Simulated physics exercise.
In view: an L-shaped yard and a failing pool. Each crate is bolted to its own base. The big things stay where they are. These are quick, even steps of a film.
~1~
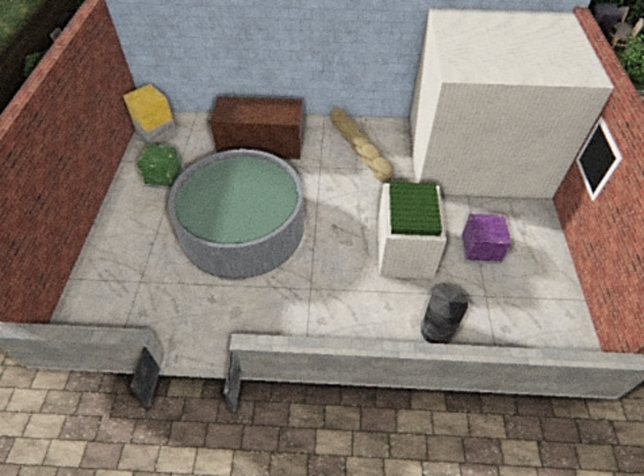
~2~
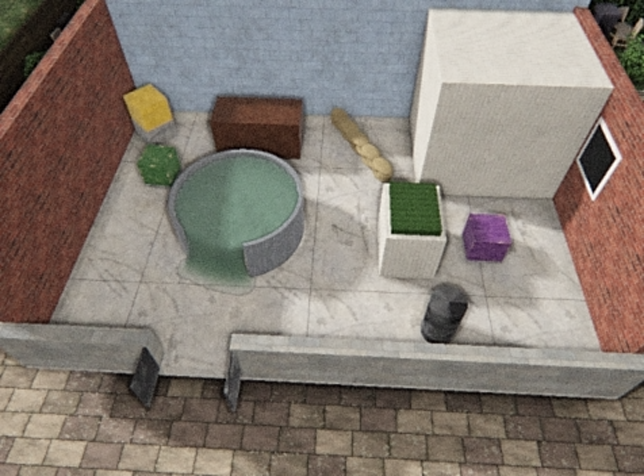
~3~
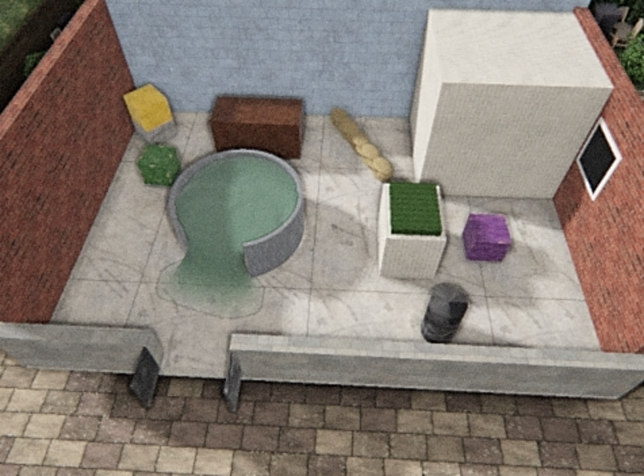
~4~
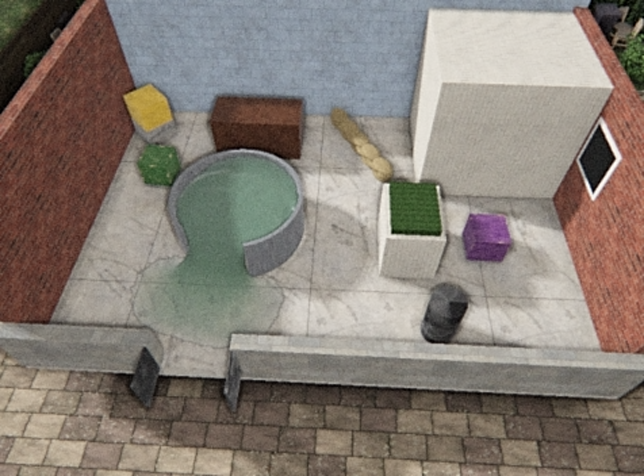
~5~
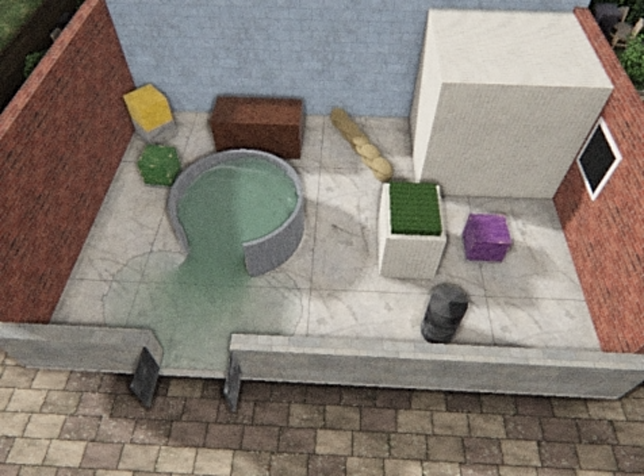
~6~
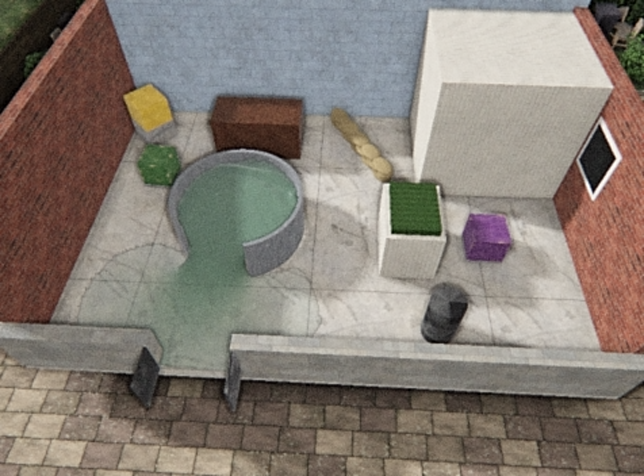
A round grey pool of green water stands left of centre in a walled, pale-paved yard, seen from high above by a still camera. Brick walls flank a blue back wall, with yellow, green and brown objects behind the pool, and a big white block, grass-topped planter, purple cube and dark cylinder rightward. The pool's front opens and water pours out, spreading across the paving toward the gap in the low front wall.
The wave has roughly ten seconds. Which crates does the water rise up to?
In the end: The green crate gets wet; the yellow crate stays dry; the purple crate stays dry.
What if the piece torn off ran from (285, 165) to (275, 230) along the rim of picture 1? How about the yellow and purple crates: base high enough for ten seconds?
In short: Yellow crate escapes it; purple crate ends up wet.
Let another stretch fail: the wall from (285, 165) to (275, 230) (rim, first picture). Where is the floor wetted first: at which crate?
First comes the one in purple.
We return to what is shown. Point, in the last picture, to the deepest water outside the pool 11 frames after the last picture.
At about (40, 346).
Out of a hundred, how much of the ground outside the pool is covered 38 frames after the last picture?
Close to 70 %.
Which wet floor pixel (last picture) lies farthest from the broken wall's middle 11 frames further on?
Around (506, 368).
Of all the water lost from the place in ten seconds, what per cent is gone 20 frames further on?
Some 65 per cent.
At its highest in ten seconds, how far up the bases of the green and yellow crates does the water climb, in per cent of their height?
In turn 350 and 50 per cent.
A moment on, water covers 20 % of the floor; the green crate not reached, the yellow crate not reached, the purple crate not reached.
Next, water covers 25 % of the floor; the green crate not reached, the yellow crate not reached, the purple crate not reached.
Then, water covers 45 % of the floor; the green crate water round its plinth, the yellow crate water round its plinth, the purple crate water round its plinth.
Later, water covers 70 % of the floor; the green crate water round its plinth, the yellow crate water round its plinth, the purple crate water round its plinth.
In the end, water covers 85 % of the floor; the green crate was topped, the yellow crate stayed above the water, the purple crate stayed above the water.
